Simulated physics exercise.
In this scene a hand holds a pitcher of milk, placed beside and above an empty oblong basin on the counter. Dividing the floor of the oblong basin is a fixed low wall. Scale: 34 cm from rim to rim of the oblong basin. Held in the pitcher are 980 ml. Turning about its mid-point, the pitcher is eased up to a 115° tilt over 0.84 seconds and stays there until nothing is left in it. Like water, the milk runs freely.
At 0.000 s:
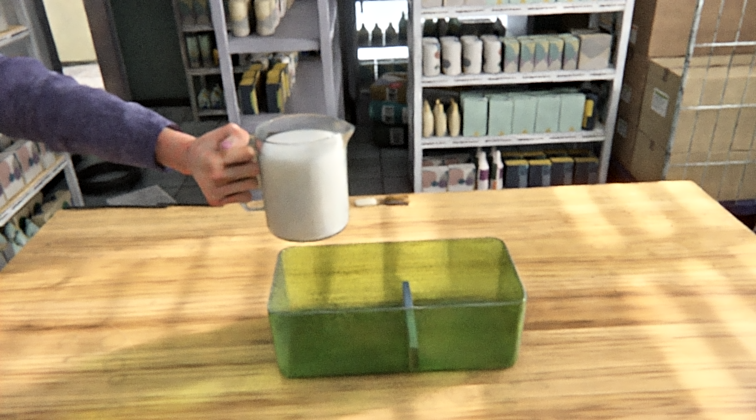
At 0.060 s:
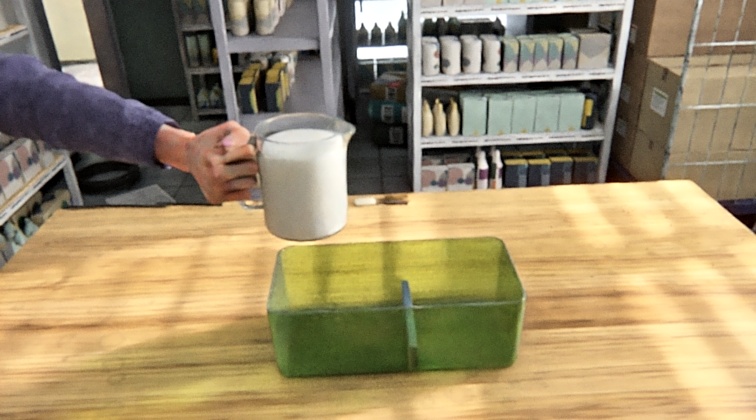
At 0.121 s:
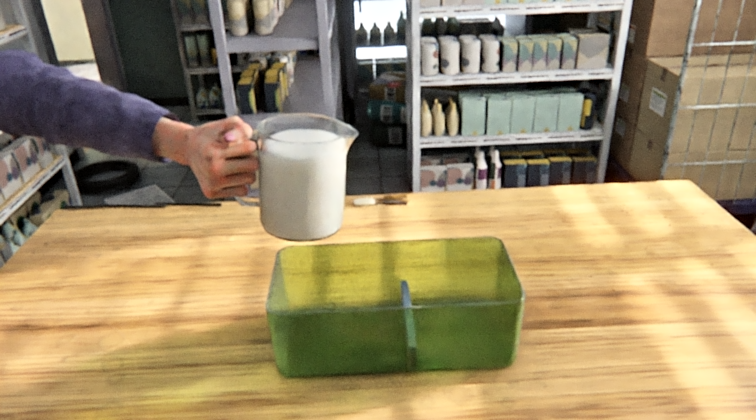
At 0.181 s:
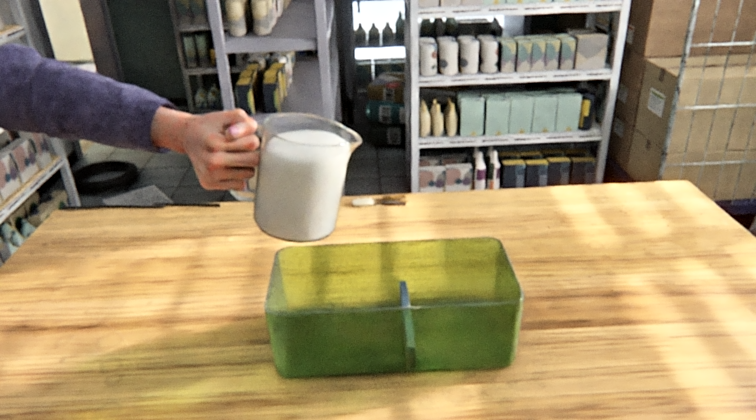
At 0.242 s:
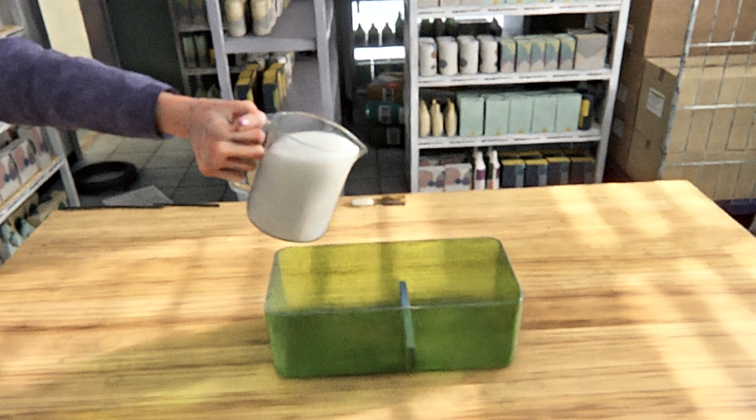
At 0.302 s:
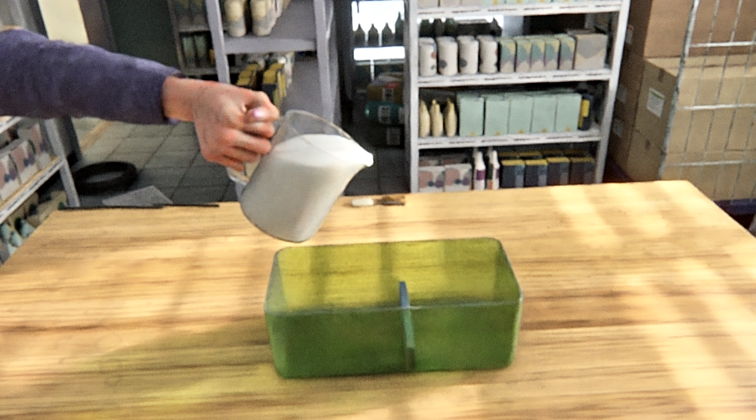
A hand held a clear pitcher of milk above an empty green basin with a divider on a wooden counter, then gradually tilted it to the right until the milk reached the spout.
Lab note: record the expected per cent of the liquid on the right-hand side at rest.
Expected right-hand share: 59 per cent.
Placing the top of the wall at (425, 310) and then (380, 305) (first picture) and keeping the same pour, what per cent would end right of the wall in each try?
I'd say 25 percent on the first go, 95 percent on the next.
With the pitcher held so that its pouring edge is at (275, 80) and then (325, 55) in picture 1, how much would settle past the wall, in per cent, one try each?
Try 1: Approx. 10 %; try 2: Approx. 50 %.
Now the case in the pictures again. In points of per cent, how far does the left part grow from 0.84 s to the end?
That works out to roughly 20 per cent of the whole.
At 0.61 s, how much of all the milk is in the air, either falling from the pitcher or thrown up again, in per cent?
It comes to roughly 24 per cent.
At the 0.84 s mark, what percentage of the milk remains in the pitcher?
12 %.
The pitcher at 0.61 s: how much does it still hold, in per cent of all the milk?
Portion remaining: Approx. 60 per cent.
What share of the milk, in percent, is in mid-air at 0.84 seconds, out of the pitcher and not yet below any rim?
Near 14 in a hundred.
By 0.61 s the tilt is 96° and 61 per cent is still to pour, 0 is left of the wall and 15 right of it.
By 0.84 s the tilt is 115° and 12 per cent is still to pour, 20 is left of the wall and 54 right of it.
By 1.08 s the tilt is 115° and 0 per cent is still to pour, 36 is left of the wall and 60 right of it.
By 1.34 s the tilt is 115° and 0 per cent is still to pour, 40 is left of the wall and 59 right of it.
At rest 40 per cent lies left of the wall, 59 right of it and 1 outside.
